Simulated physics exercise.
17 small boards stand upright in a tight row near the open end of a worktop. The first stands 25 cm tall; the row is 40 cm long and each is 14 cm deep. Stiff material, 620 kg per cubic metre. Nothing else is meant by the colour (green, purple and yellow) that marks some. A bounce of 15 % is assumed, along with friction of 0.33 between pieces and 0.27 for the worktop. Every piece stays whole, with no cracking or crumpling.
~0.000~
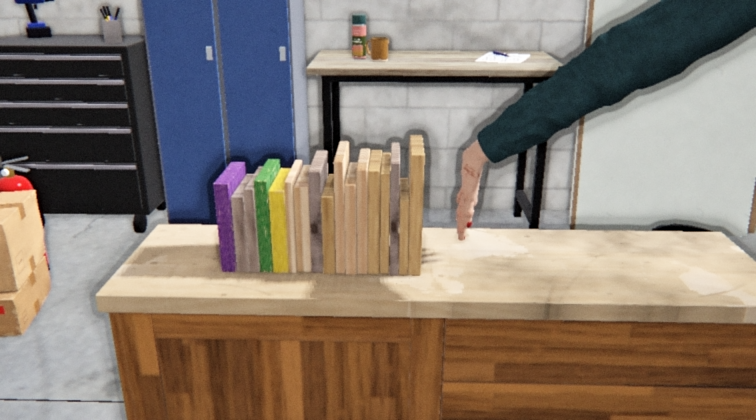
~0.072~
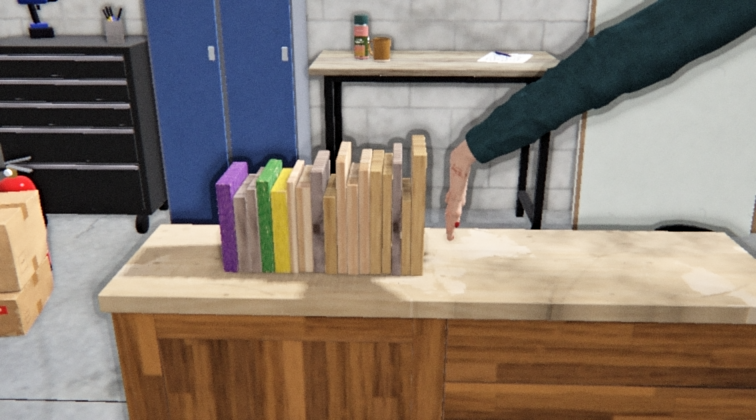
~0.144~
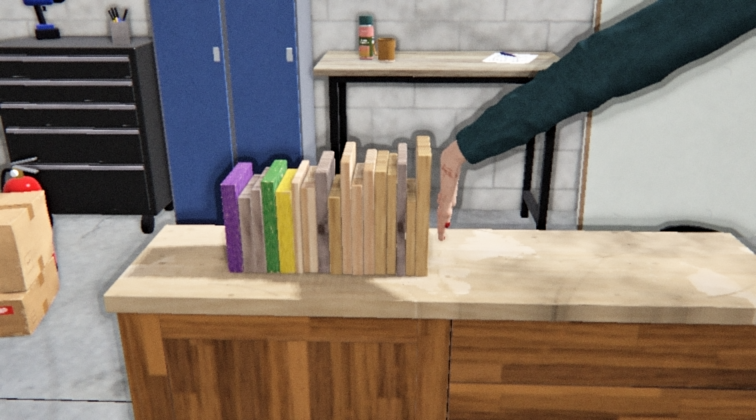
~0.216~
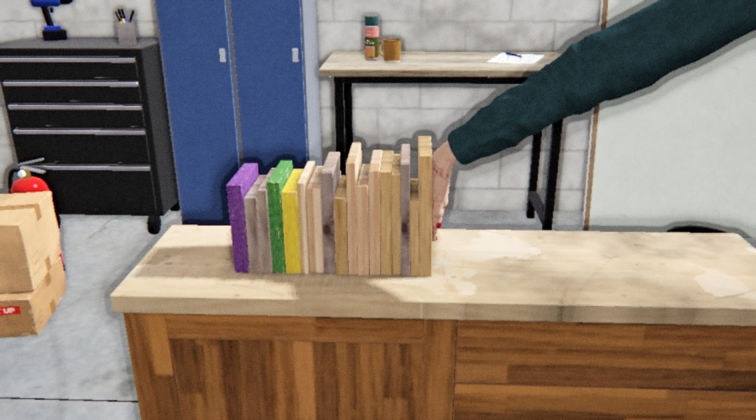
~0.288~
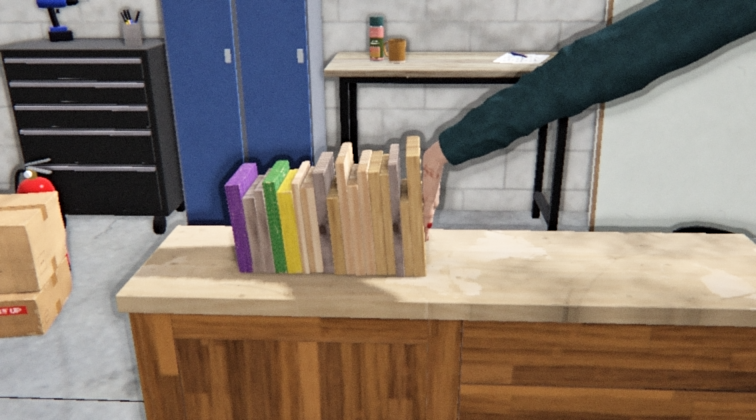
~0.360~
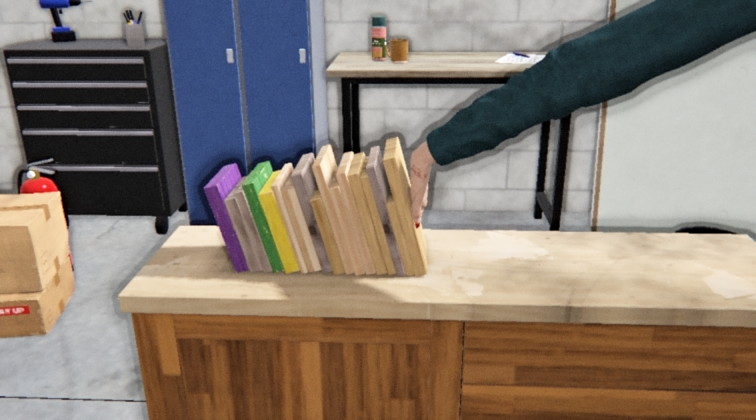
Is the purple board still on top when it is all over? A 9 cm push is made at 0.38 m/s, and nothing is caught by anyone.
I expect it to go overboard.
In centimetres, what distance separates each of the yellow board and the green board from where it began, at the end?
Yellow shifts close to 20 cm and green close to 20 cm.
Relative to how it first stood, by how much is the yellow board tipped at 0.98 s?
Its tilt comes to about 60° at that moment.
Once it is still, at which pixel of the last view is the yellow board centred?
I'd place it at about (220, 234) in the final view.
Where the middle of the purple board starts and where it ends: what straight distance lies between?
Some 115 centimetres.
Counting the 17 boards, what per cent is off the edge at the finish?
Something near 5 percent.
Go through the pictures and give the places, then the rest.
In the first frame (pixels give the middle of a visible side; the camera pans a little), hand (476, 180) 8 cm from the first; purple board (225, 229); green board (263, 228); yellow board (279, 233); none has stirred.
Hand (465, 180) 49 mm from the first; purple board (227, 230), in the second frame.
Hand (455, 180) 21 mm from the first; purple board (232, 230), in the third frame.
Hand (447, 180) 6 mm in; purple board (238, 230), in the fourth frame.
Hand (438, 181) 33 mm in; purple board (239, 230) 4° from how it stood; yellow board (290, 234) 4° from how it stood; steepest lean 4°, the board at (416, 218); movement in 17 of them, in the fifth frame.
Hand (426, 181) 6 cm in; purple board (227, 230) 15° from how it stood; green board (263, 229) 15° from how it stood; yellow board (279, 234) 15° from how it stood; movement in 17 of them, in the sixth frame.
After 0.44 s, none of the 17 boards off the edge, 17 disturbed; purple board 28° from how it stood; green board 28° from how it stood.
After 0.60 s, none of the 17 boards off the edge, 17 disturbed; purple board on its side; green board 51° from how it stood.
After 0.98 s, 1 of the 17 boards off the edge; purple board upside down; green board 62° from how it stood.
In the end (1.6 s), 1 of the 17 boards off the edge; purple board on its side; green board 62° from how it stood; yellow board 61° from how it stood. From the last view, middles, green board near (190, 233).
